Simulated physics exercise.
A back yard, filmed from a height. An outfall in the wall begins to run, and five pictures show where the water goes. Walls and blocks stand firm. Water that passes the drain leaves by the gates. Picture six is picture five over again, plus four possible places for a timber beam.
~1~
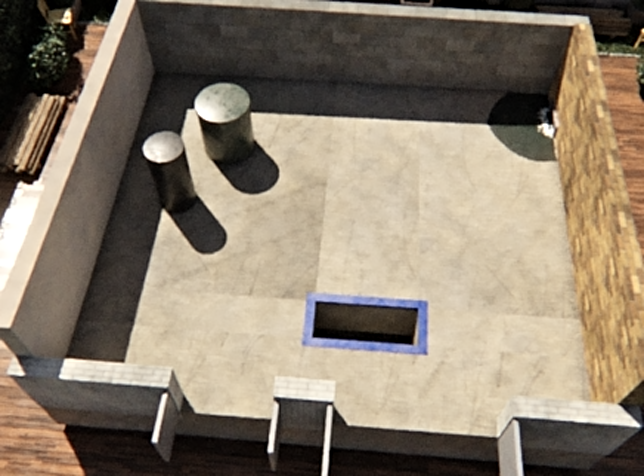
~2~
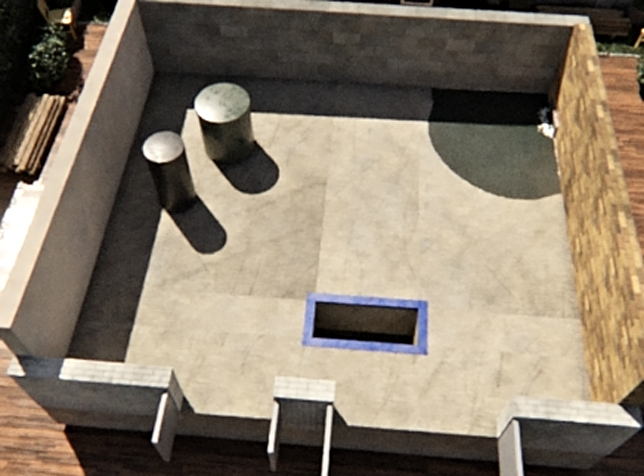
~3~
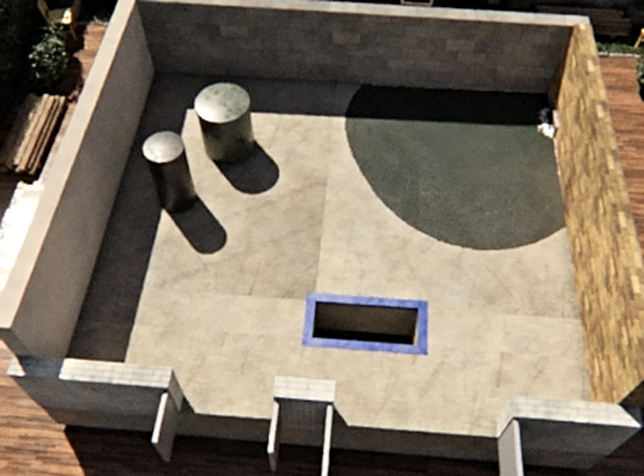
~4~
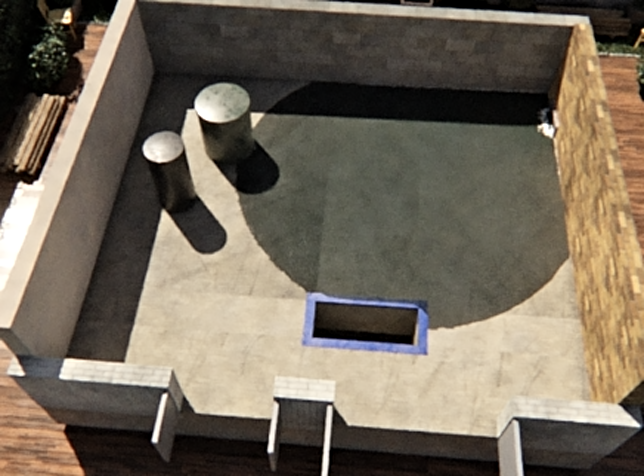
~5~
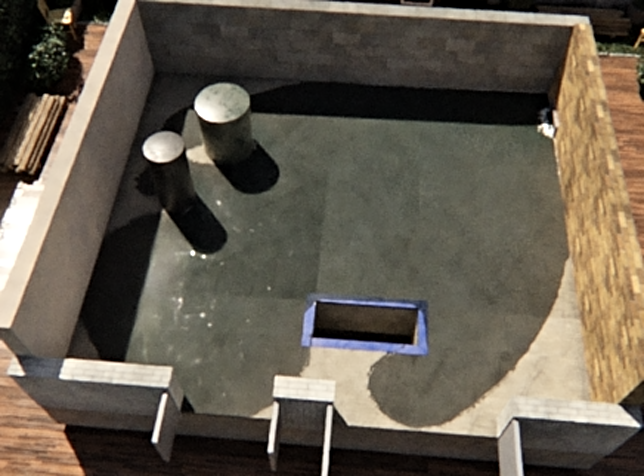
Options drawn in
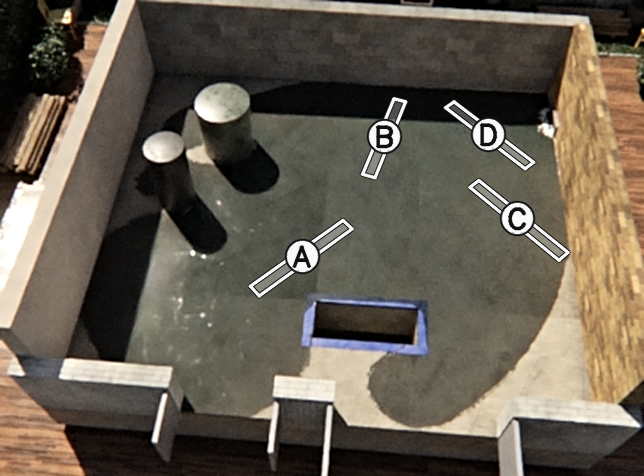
At first, a walled back yard seen from above is mostly dry, with a small dark wet patch by the right wall near the far corner. The patch spreads left and toward the near side, reaching the blue-rimmed gully, then surrounds two cylinders and curls around the gully as water enters it.
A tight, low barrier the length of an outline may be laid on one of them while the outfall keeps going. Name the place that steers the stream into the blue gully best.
Take B.
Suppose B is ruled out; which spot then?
A.
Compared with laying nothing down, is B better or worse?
Spot B is better.
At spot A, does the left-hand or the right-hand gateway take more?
The left gate.
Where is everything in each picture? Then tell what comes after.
In the first picture, outfall at (554, 119); blue gully at (366, 323); open gate at (231, 397); open gate at (415, 412); front seen at (501, 103), 3 % of the ground wet; blue gully still dry.
In the second picture, front seen at (448, 161), 10 % of the ground wet; blue gully still dry.
In the third picture, front seen at (353, 138), 24 % of the ground wet; blue gully still dry.
In the fourth picture, front seen at (258, 233), 48 % of the ground wet; blue gully still dry.
In the fifth picture, front seen at (90, 295), 75 % of the ground wet; blue gully taking water.
On the marked copy, A from (254, 291) to (347, 224); B from (368, 176) to (399, 100); C from (474, 183) to (563, 256); D from (449, 104) to (529, 165).
With A, about 31 % of the stream goes into the blue gully, about 67 % out by the gates.
With B, about 48 % of the stream goes into the blue gully, about 49 % out by the gates.
With C, about 17 % of the stream goes into the blue gully, about 82 % out by the gates.
With D, about 21 % of the stream goes into the blue gully, about 76 % out by the gates.
